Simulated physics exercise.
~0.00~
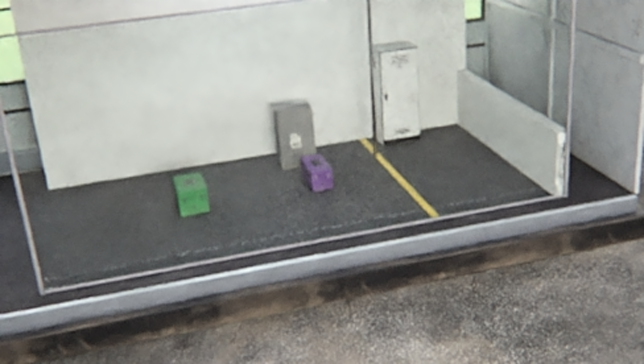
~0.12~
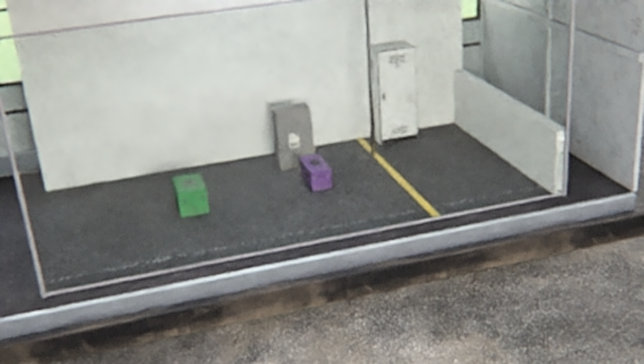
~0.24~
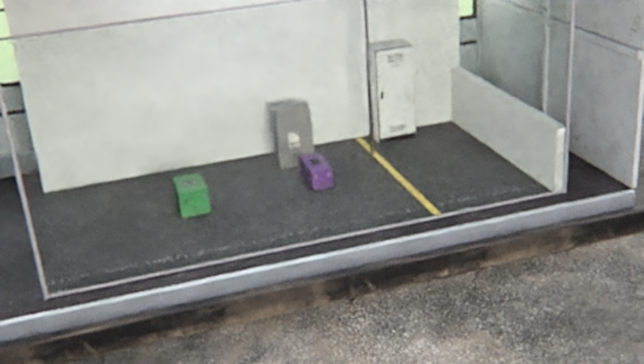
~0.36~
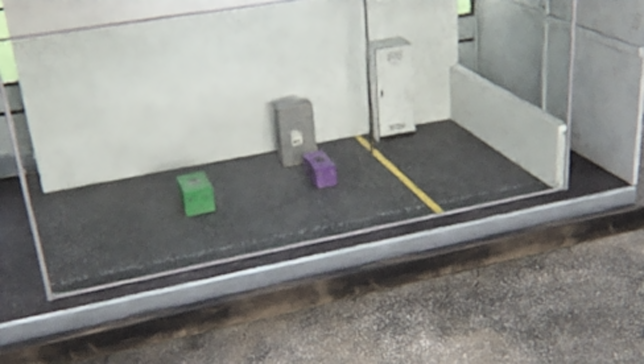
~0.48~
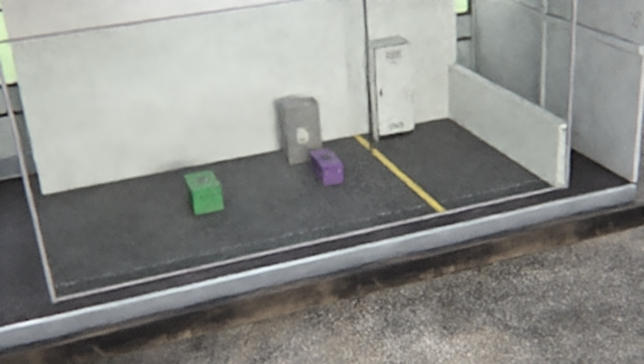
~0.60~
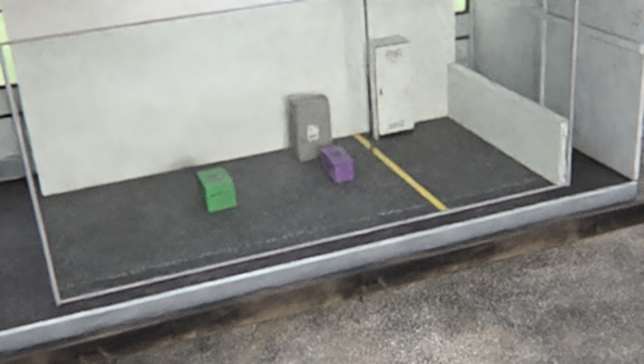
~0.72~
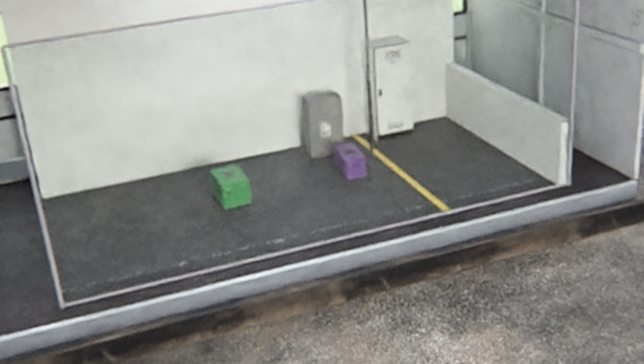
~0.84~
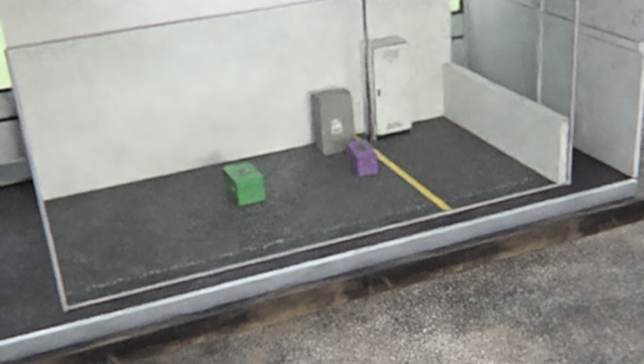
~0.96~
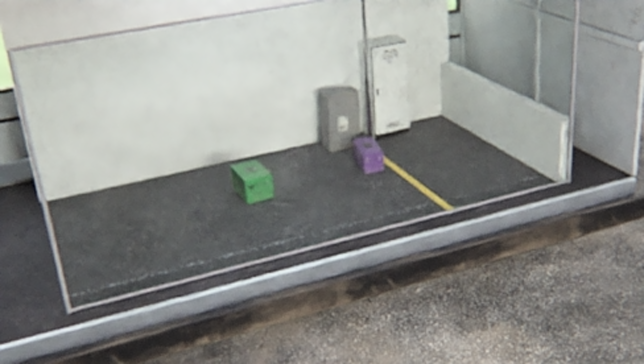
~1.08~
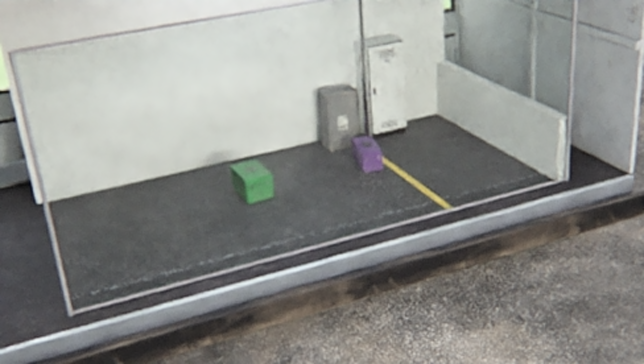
Open-fronted bay with green and purple blocks and a grey upright box sliding right together, all stopping short of the yellow line.
